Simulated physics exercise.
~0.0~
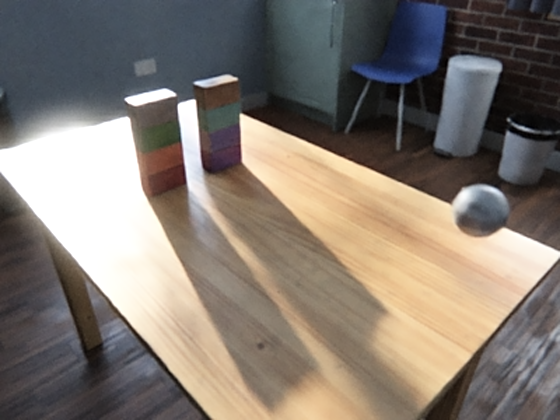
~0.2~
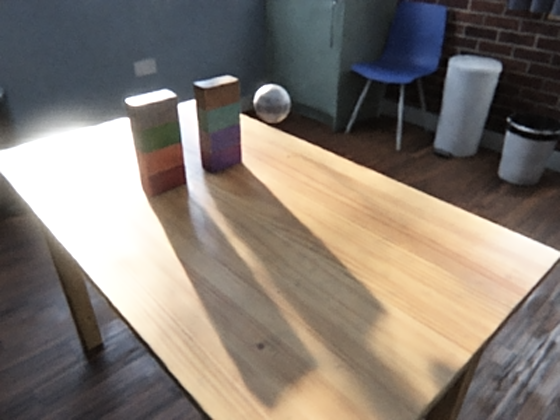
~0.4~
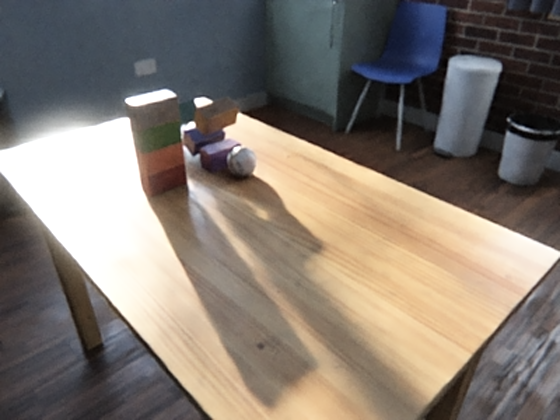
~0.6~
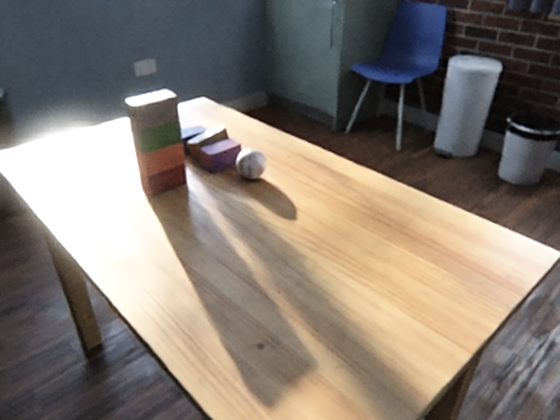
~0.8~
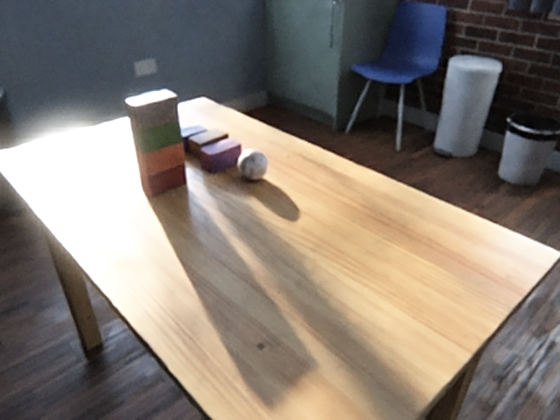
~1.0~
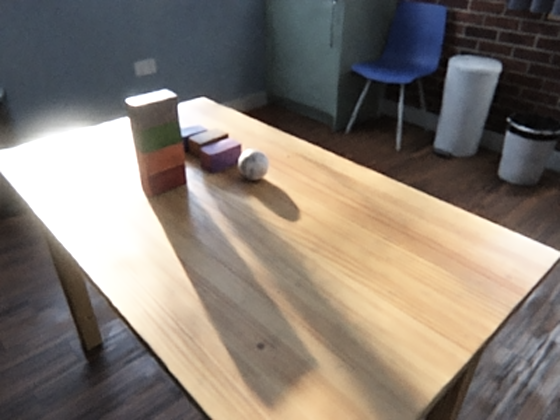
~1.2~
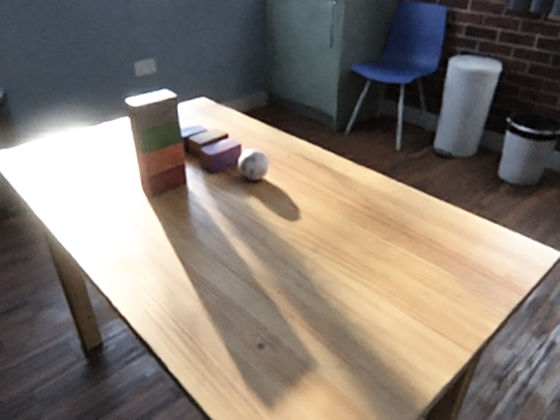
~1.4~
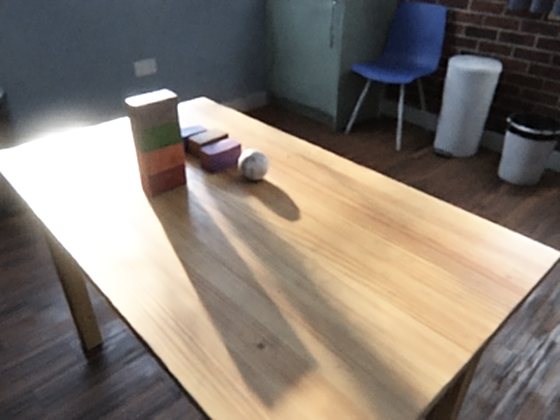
In a dim room with a blue chair and white bins beyond, a pale wooden table is seen from above at an angle. On its far left side stand two block stacks, the left one grey, green, orange and red from the top, the right one brown, turquoise, blue and purple. A white ball flies in from the right and strikes the right stack, knocking its upper blocks loose. The brown and blue blocks topple onto the table, while the turquoise block drops out of sight. The ball settles beside the purple block, which stays put, and the left stack remains standing.
